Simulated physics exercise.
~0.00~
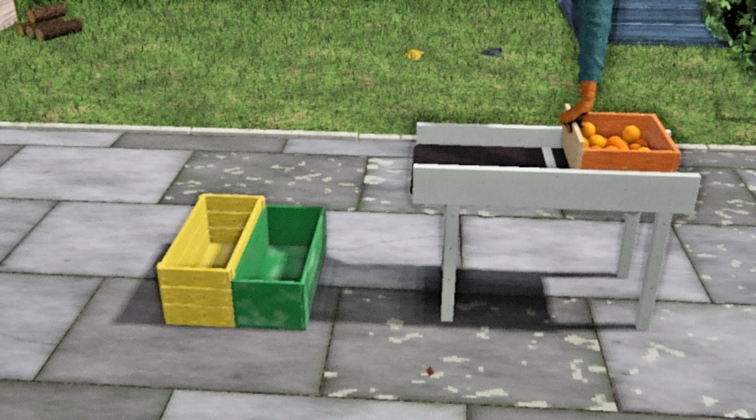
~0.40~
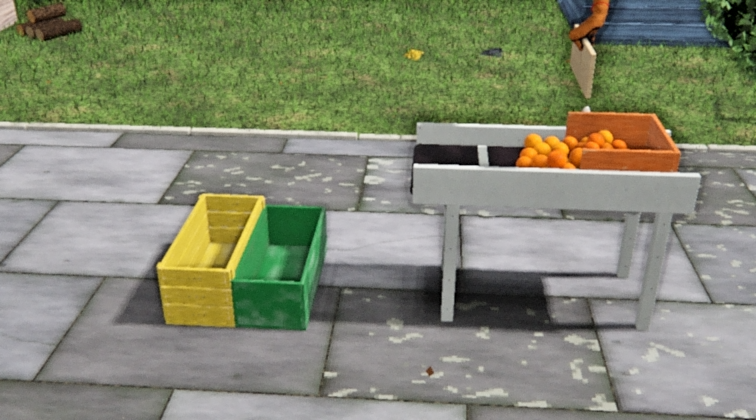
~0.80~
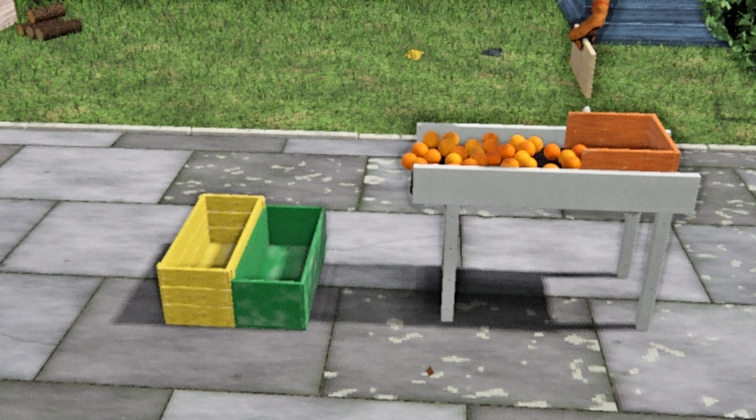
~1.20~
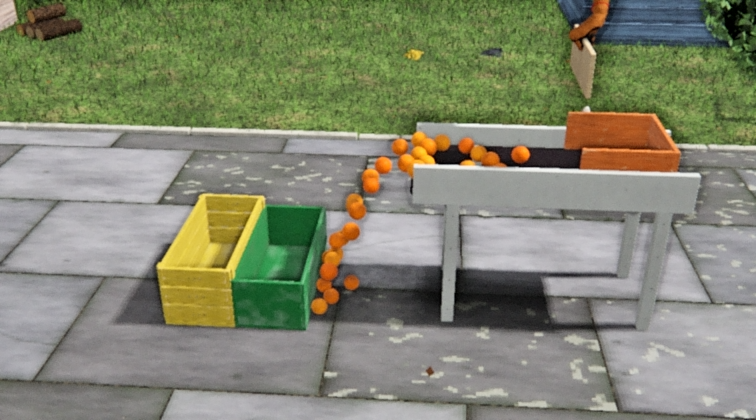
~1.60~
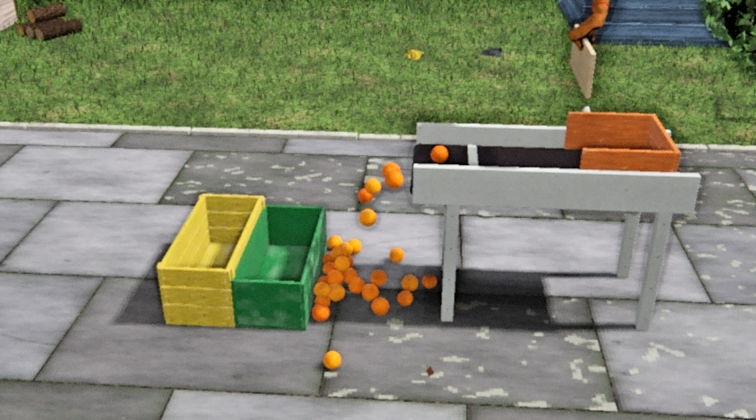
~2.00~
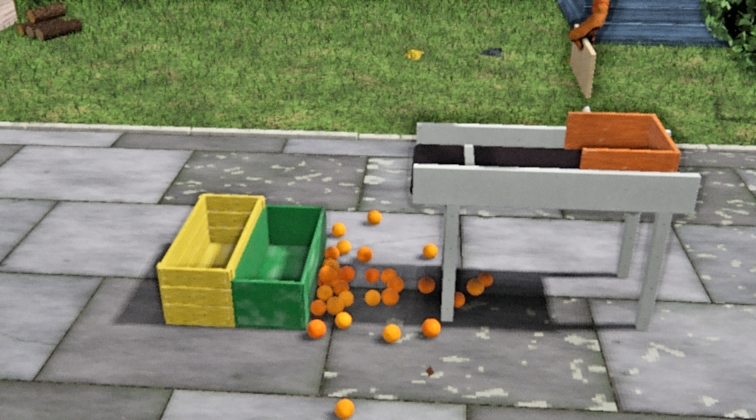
An orange pen full of oranges sits at the right end of a raised grey conveyor on a stone-paved patio, seen from slightly above with grass behind. To the left, a yellow box and a green bin stand side by side on the paving. A gloved hand lifts away the pen's pale gate, and the dark belt carries the oranges left in a loose heap. They spill off the end in a stream, dropping just short of the green bin. The oranges bounce and scatter, some rolling back beneath the conveyor, leaving the belt bare and both containers empty.
